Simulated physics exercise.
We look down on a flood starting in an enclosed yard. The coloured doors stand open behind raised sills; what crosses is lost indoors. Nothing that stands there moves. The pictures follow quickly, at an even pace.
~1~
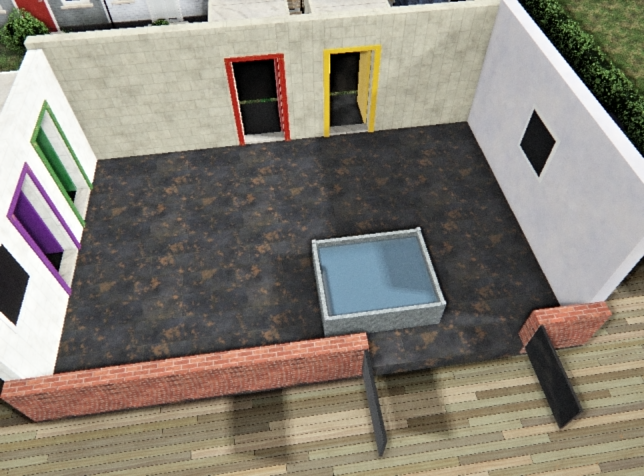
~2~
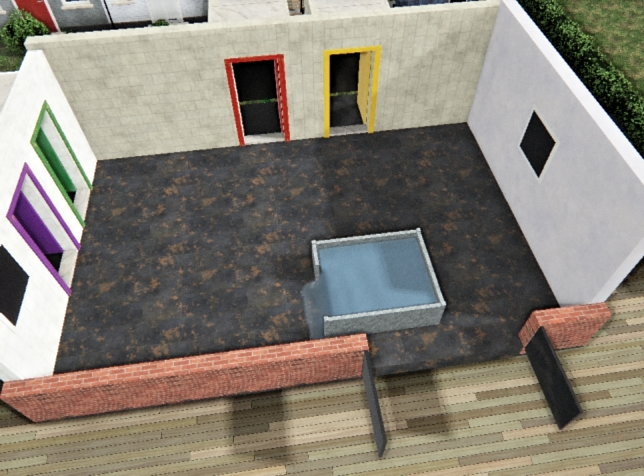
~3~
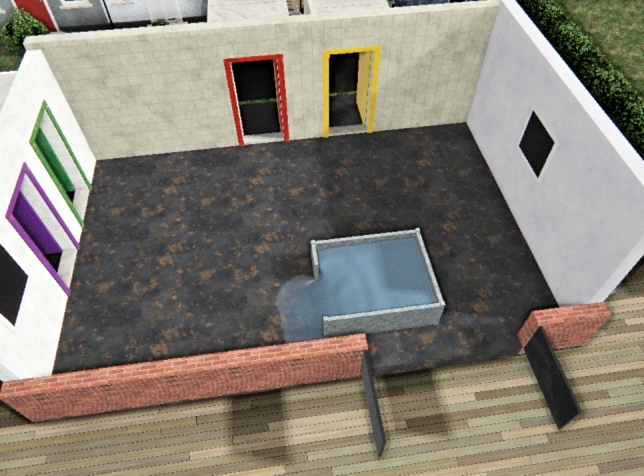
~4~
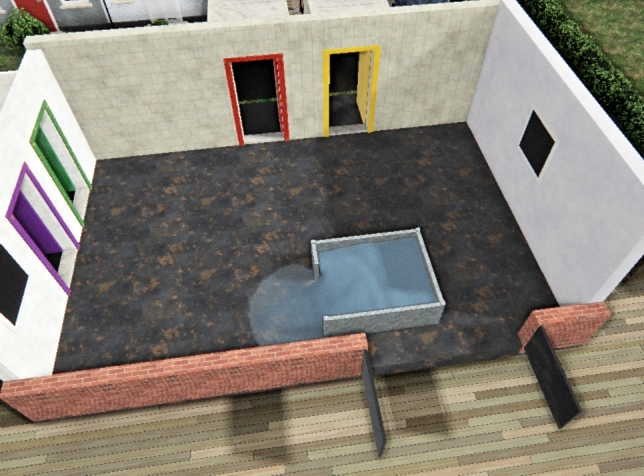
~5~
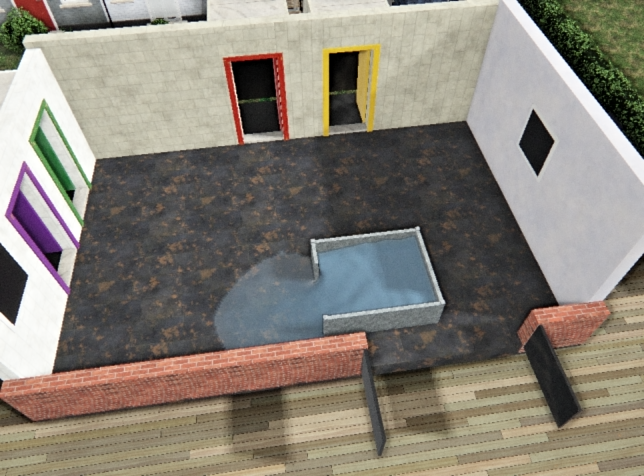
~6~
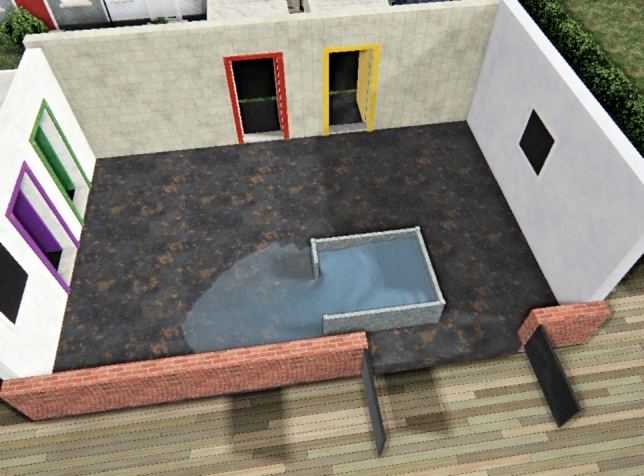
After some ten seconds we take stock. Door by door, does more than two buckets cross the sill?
In the end: The yellow door admits no more than that; the green door admits no more than that; the purple door lets in a lot; the red door admits no more than that.
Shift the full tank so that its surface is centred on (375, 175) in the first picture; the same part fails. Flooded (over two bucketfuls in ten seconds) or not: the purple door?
Then: Purple goes over.
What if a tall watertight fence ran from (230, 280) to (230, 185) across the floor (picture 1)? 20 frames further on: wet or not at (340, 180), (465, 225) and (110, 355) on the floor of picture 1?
In turn: Not flooded, clear, awash.
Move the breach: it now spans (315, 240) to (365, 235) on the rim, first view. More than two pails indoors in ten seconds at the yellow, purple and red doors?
My reading: Yellow takes more; purple lets less in; red passes that mark.
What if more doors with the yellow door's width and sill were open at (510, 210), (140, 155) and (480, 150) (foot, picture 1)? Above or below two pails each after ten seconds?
In turn: Is under, goes over, stays under.
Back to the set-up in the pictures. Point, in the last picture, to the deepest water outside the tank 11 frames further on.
At about (62, 384).
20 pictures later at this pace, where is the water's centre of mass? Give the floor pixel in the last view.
Roughly at (212, 303).
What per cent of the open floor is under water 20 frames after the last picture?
About 30 per cent.
A moment on, water covers 20 % of the floor; the yellow door not reached, the green door not reached, the purple door not reached, the red door not reached.
Next, water covers 25 % of the floor; the yellow door not reached, the green door not reached, the purple door wet at the sill, nothing in, the red door not reached.
Then, water covers 30 % of the floor; the yellow door not reached, the green door wet at the sill, nothing in, the purple door over two buckets in, the red door not reached.
Later, water covers 40 % of the floor; the yellow door not reached, the green door wet at the sill, nothing in, the purple door over two buckets in, the red door wet at the sill, nothing in.
In the end, water covers 70 % of the floor; the yellow door wet at the sill, nothing in, the green door under two buckets in, the purple door over two buckets in, the red door wet at the sill, nothing in.
